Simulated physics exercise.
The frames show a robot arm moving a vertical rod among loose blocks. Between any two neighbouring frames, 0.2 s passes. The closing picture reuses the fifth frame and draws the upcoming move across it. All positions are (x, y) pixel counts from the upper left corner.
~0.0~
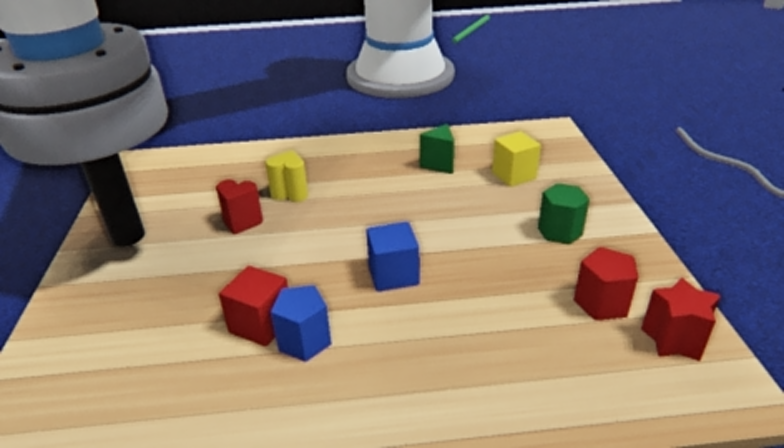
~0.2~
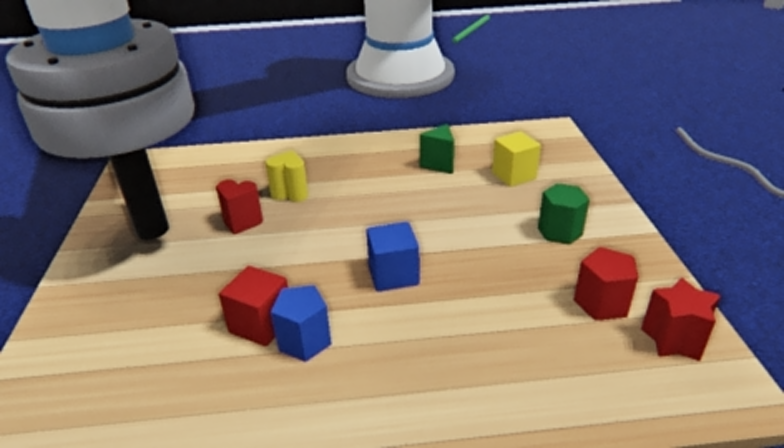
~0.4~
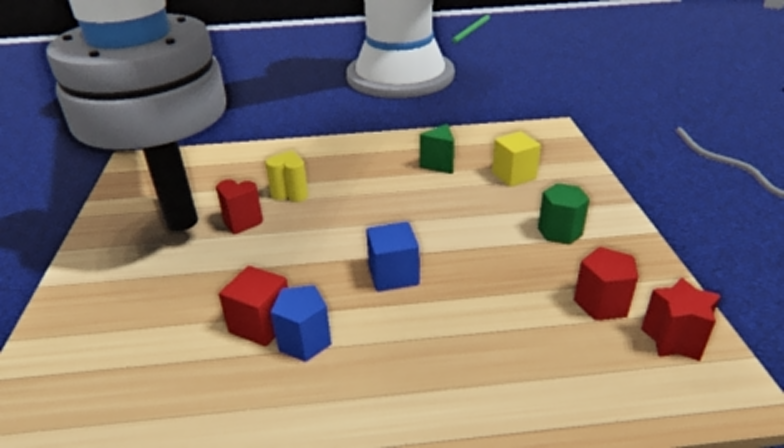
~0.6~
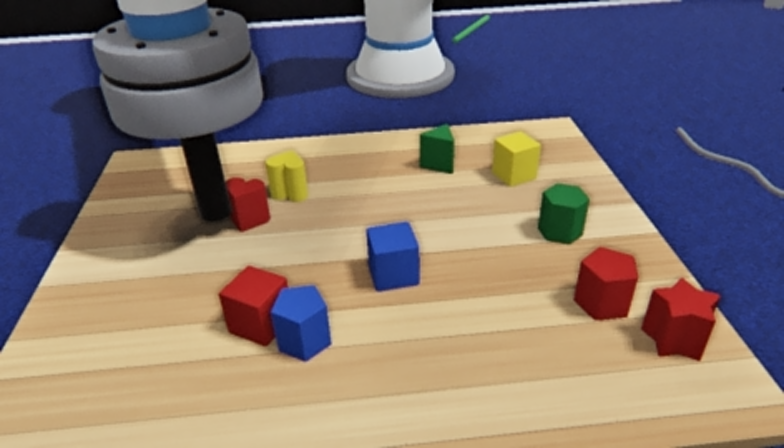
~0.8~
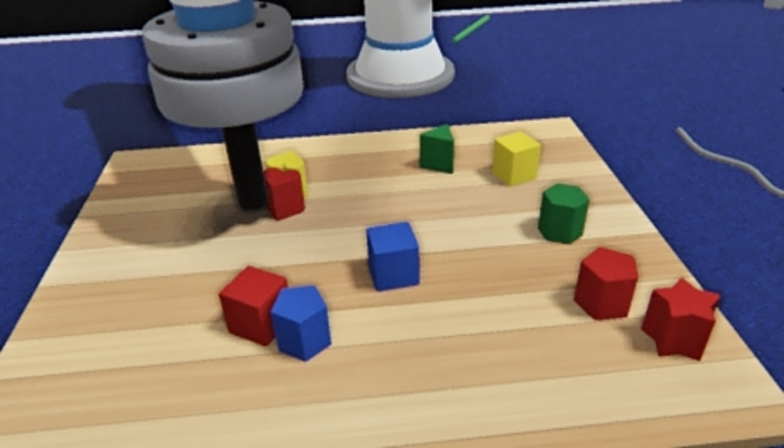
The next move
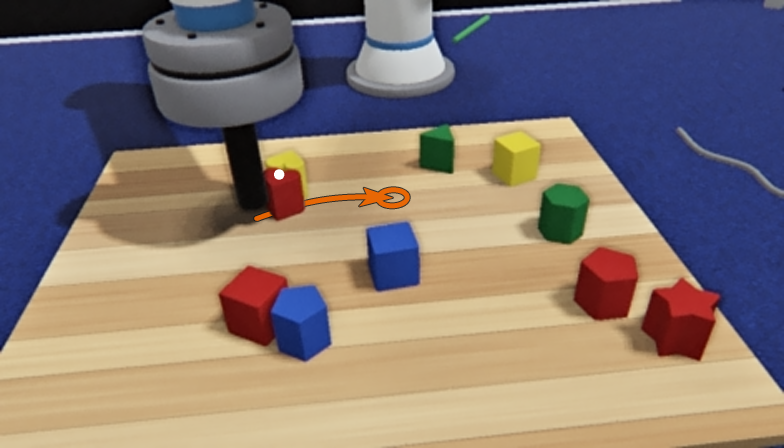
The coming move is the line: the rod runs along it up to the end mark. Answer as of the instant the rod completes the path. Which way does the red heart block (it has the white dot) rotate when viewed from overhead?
My answer: Anticlockwise.
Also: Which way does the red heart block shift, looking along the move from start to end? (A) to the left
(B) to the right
A: To the left.
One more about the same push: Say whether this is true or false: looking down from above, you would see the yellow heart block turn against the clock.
True - the claim holds.
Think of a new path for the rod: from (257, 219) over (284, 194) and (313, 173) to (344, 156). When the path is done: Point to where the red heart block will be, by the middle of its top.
It ends at (303, 166).
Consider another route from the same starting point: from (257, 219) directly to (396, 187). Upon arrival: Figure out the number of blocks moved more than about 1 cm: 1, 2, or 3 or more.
It should be two, as far as I can tell.
The line goes from (257, 219) by way of (301, 204) and (347, 197) to (393, 198); the dot is on the red heart block.
What follows on the original path. One third of the way, rod (299, 188); red heart block (325, 162); yellow heart block (299, 153), turned 50° anticlockwise.
Two thirds of the way, rod (346, 181); red heart block (372, 155); yellow heart block (299, 153), turned 50° anticlockwise.
At the end, rod (392, 182); red heart block (406, 149), turned 35° anticlockwise; yellow heart block (299, 153), turned 50° anticlockwise; green triangle unmoved.
